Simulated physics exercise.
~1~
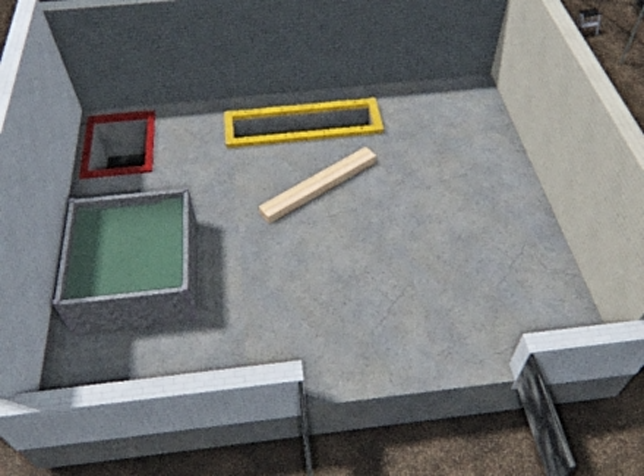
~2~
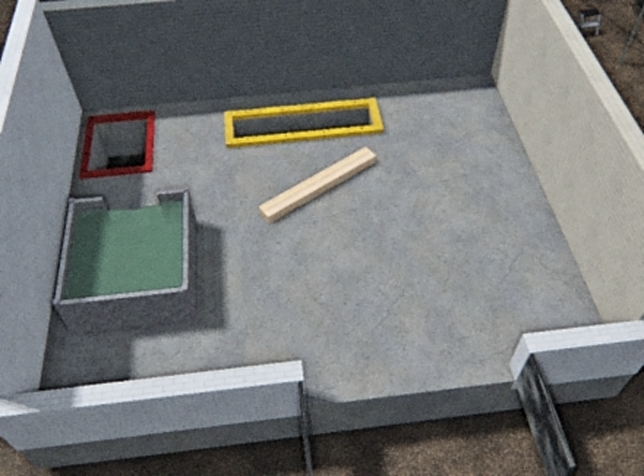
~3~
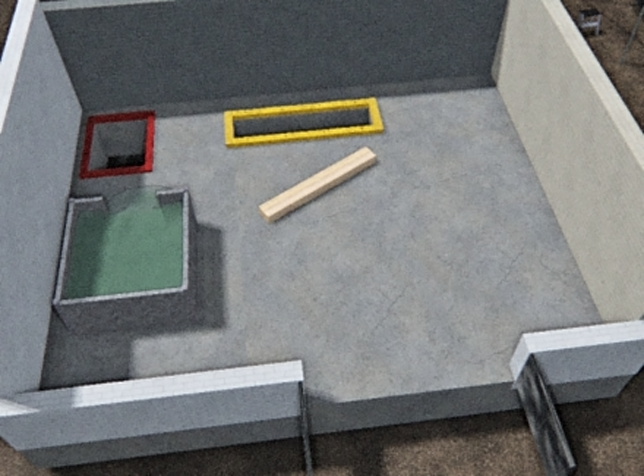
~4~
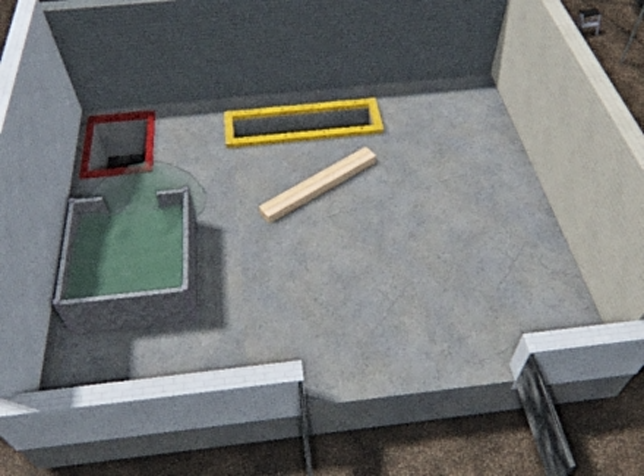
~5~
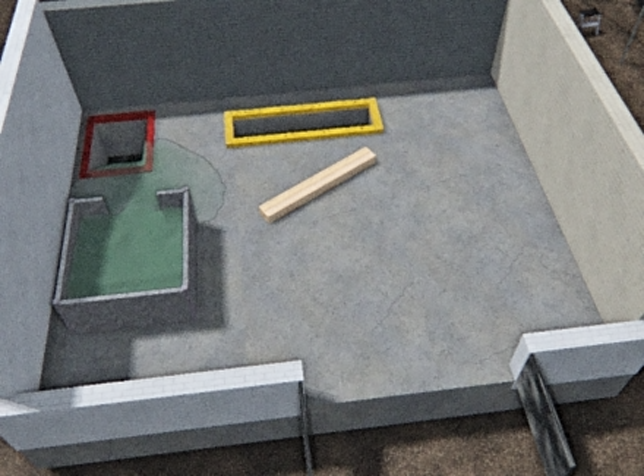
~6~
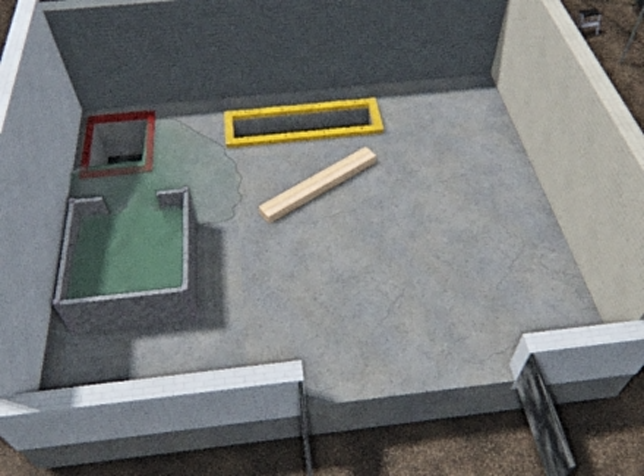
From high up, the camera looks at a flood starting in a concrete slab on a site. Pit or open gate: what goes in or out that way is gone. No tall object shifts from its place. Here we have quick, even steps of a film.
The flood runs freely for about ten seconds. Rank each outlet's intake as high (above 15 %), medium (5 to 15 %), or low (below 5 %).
Intake: The gate is low; the yellow pit is low; the red pit is high.
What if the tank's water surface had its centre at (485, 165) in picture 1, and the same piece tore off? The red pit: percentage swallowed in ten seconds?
In per cent: Red 15.
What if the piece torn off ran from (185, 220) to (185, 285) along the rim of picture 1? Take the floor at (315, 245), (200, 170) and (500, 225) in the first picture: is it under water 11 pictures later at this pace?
In the order asked: Sodden, out of reach, sodden.
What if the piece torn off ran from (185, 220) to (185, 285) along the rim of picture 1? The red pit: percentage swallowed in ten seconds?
Red: 0 %.
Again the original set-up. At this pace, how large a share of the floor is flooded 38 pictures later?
My estimate is roughly 40 percent.
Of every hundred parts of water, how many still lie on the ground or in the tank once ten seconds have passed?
That comes to around 54 in a hundred.
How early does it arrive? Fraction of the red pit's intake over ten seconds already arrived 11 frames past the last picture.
My estimate: Close to 40 per cent.
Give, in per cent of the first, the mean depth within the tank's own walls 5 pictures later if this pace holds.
Near 64 in a hundred.
A moment on, water covers 15 % of the floor; the gate 0 %, the yellow pit 0 %, the red pit 9 %.
Next, water covers 20 % of the floor; the gate 0 %, the yellow pit 1 %, the red pit 17 %.
Then, water covers 30 % of the floor; the gate 0 %, the yellow pit 1 %, the red pit 27 %.
Later, water covers 40 % of the floor; the gate 0 %, the yellow pit 1 %, the red pit 39 %.
In the end, water covers 60 % of the floor; the gate 0 %, the yellow pit 1 %, the red pit 44 %.
